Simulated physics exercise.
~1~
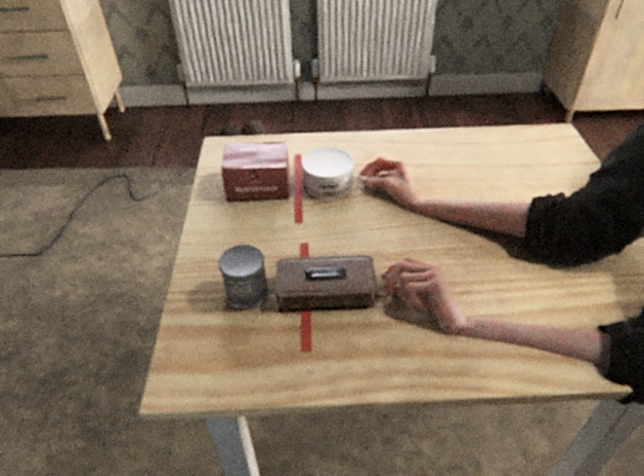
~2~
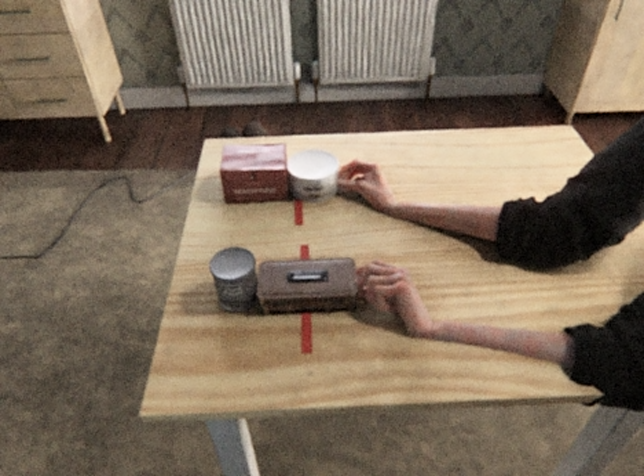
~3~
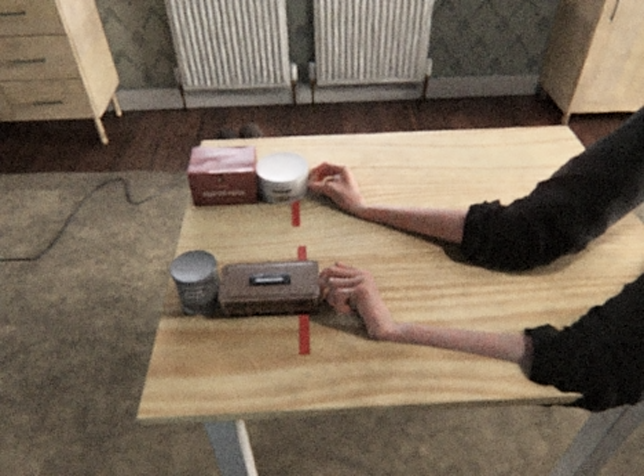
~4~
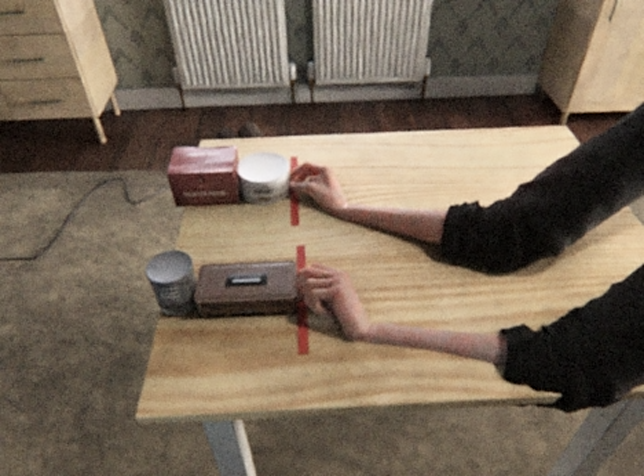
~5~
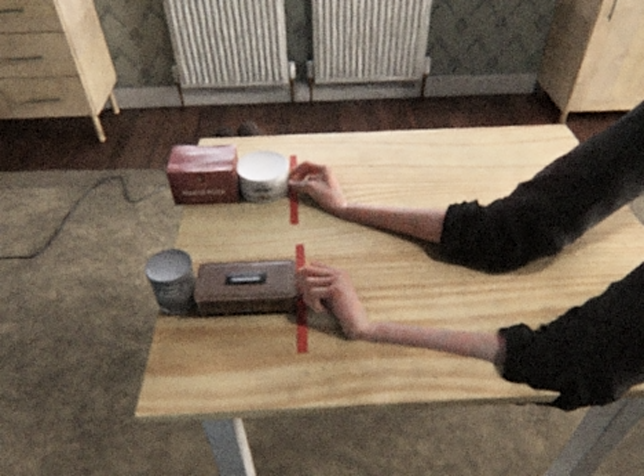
On a wooden table, two hands slowly pushing a white tub and brown case left, moving a red box and grey pot to the edge.
